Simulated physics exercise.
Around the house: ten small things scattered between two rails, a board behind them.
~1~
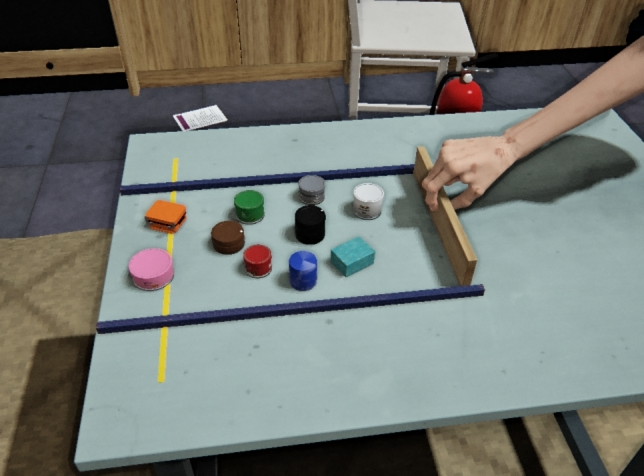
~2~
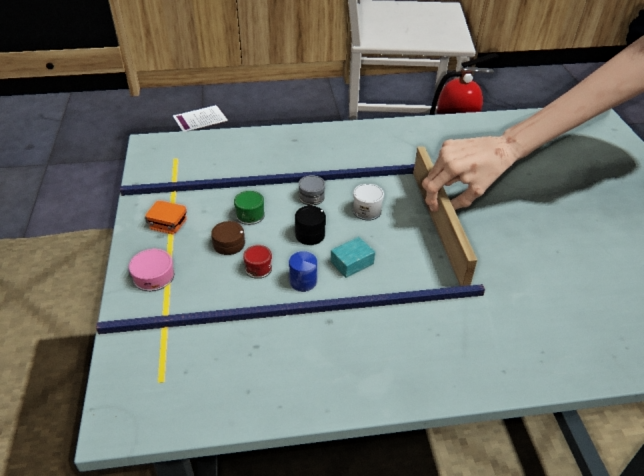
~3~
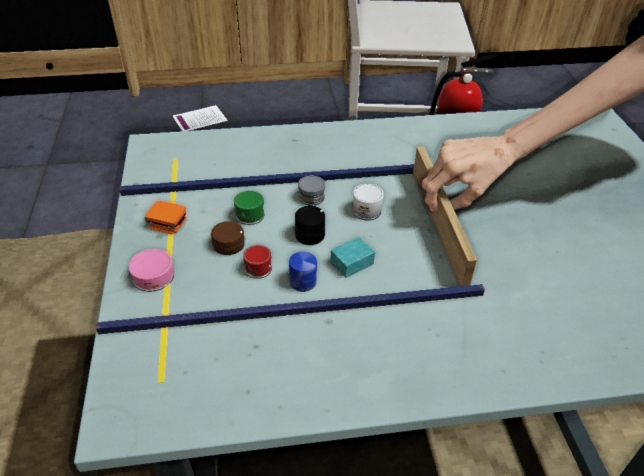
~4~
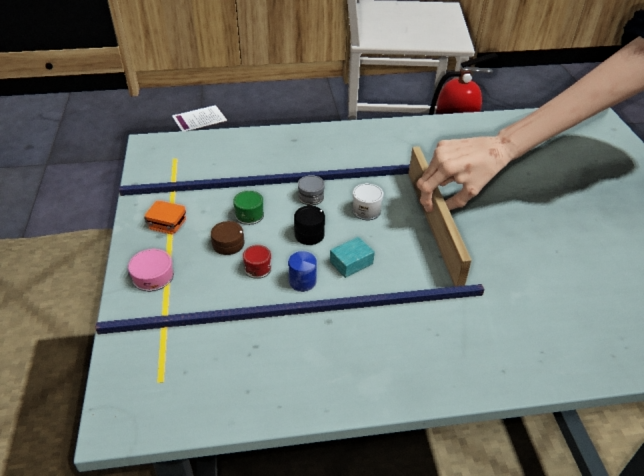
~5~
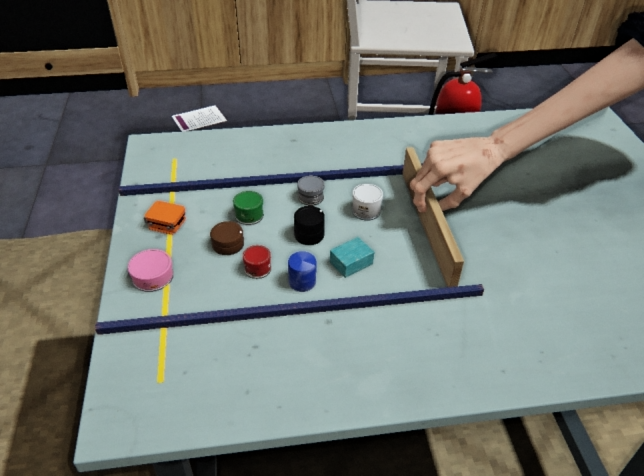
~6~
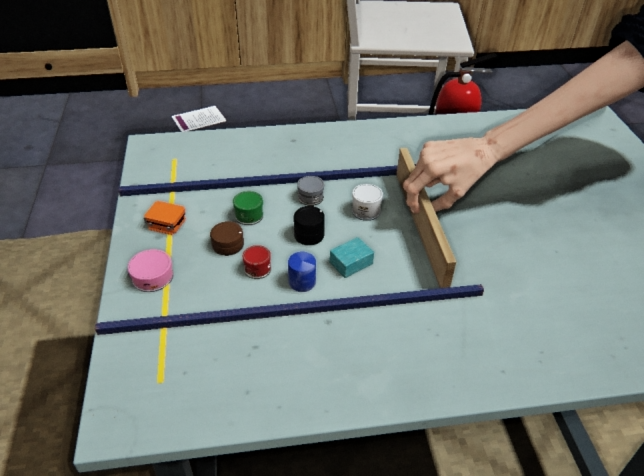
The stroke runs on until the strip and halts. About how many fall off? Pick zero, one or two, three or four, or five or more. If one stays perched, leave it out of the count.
One or two fall off.
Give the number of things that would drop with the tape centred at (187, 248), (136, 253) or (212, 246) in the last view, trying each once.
In order, 1, 5 and 0.
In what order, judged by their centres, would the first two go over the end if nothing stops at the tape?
It is the pink tin and after it the orange case.
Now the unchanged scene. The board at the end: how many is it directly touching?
Well, it touches 5.
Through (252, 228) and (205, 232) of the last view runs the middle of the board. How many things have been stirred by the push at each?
At the first point the count is 8, at the second it's 10.
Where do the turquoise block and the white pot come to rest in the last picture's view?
Taking them in turn, first comes (148, 270), then (153, 218).
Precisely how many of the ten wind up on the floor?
Altogether the count is 2.
Soon after, none off yet; pink tin at rest near (151, 271); orange case at rest near (166, 218); brown lid at rest near (227, 238).
After that, none off yet; pink tin at rest near (151, 271); orange case at rest near (166, 218); brown lid displaced about its own width near (201, 242).
In the end, the number that fall off is one or two; gone, orange case and pink tin.
